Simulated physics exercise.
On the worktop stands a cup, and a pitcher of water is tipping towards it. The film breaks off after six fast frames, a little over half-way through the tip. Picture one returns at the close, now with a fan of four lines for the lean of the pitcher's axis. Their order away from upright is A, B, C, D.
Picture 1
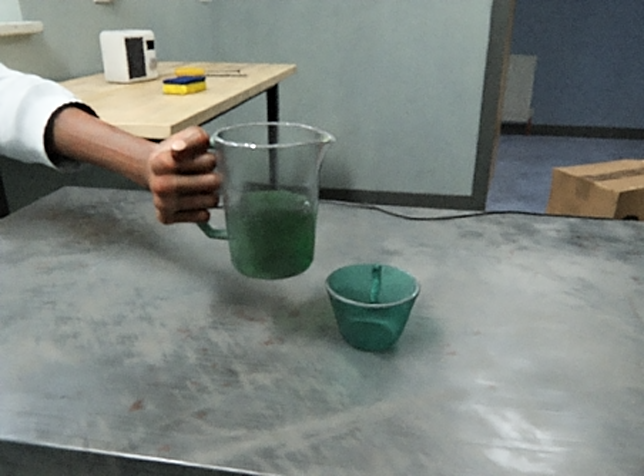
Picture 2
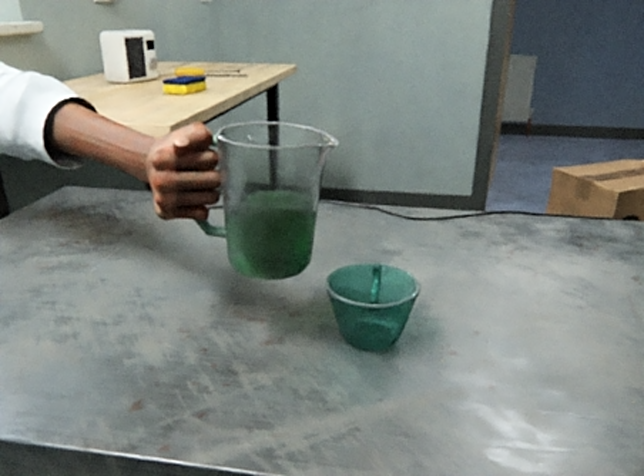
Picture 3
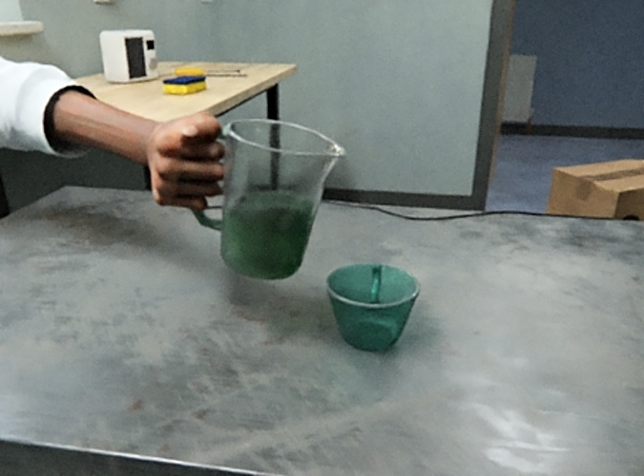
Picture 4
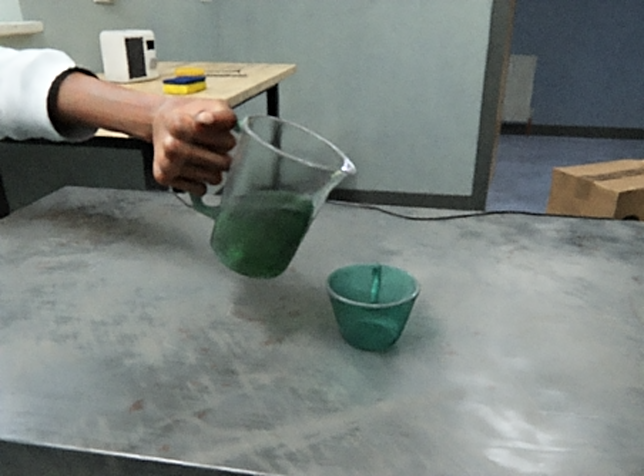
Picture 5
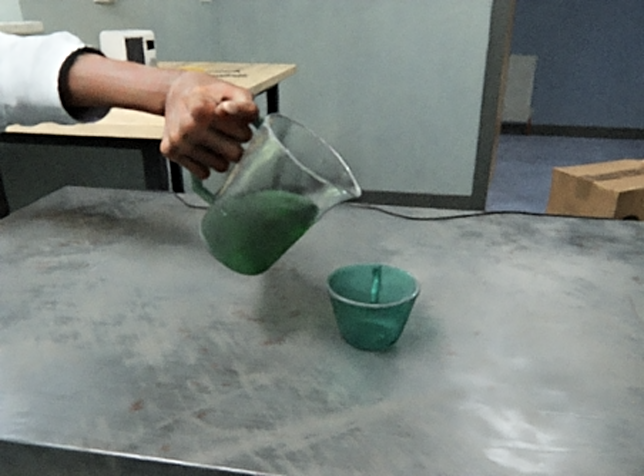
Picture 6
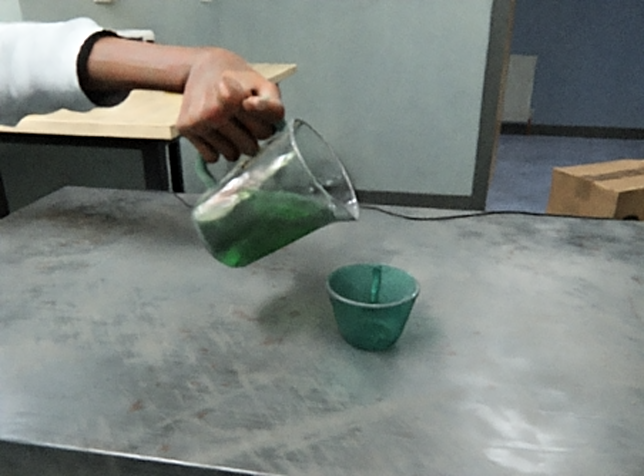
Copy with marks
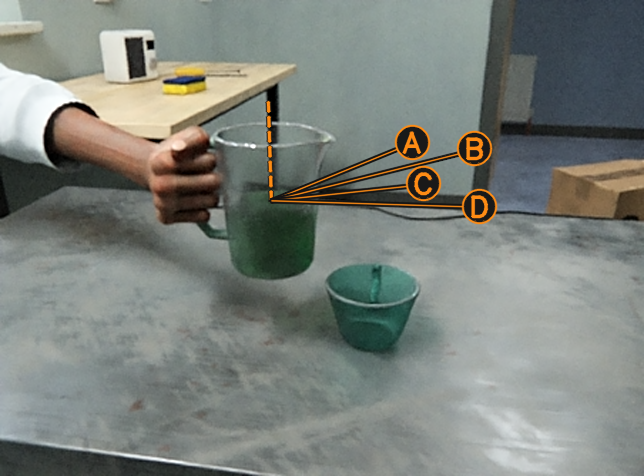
A clear pitcher of green liquid, held up by a hand on the left, tilted slowly at first and then further to the right near a small green cup that stayed still on the gray table.
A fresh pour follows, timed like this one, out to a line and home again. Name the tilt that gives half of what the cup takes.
The best line is B.
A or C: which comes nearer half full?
That is line C.
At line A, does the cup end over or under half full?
Under.
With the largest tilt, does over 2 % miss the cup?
Yes, it does.
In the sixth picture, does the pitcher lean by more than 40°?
Yes.
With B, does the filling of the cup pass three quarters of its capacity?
No.
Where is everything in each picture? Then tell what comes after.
Upright, lip at (333, 140); rim of the cup round (373, 282); nothing has left yet.
Tipped about 3°, lip at (336, 143); nothing has left yet.
Tipped about 11°, lip at (344, 153); nothing has left yet.
Tipped about 23°, lip at (353, 171); nothing has left yet.
Tipped about 38°, lip at (359, 194); nothing has left yet.
Tipped about 54°, lip at (358, 217); nothing has left yet.
On the marked copy, A at (397, 149); B at (458, 154); C at (407, 186); D at (462, 206).
With A, the cup ends with about 24 % of what it can hold.
With B, the cup ends with about 48 % of what it can hold; 4 % of the water is spilt.
With C, the cup ends with about 65 % of what it can hold; 13 % of the water is spilt.
With D, the cup ends with about 75 % of what it can hold; 26 % of the water is spilt.
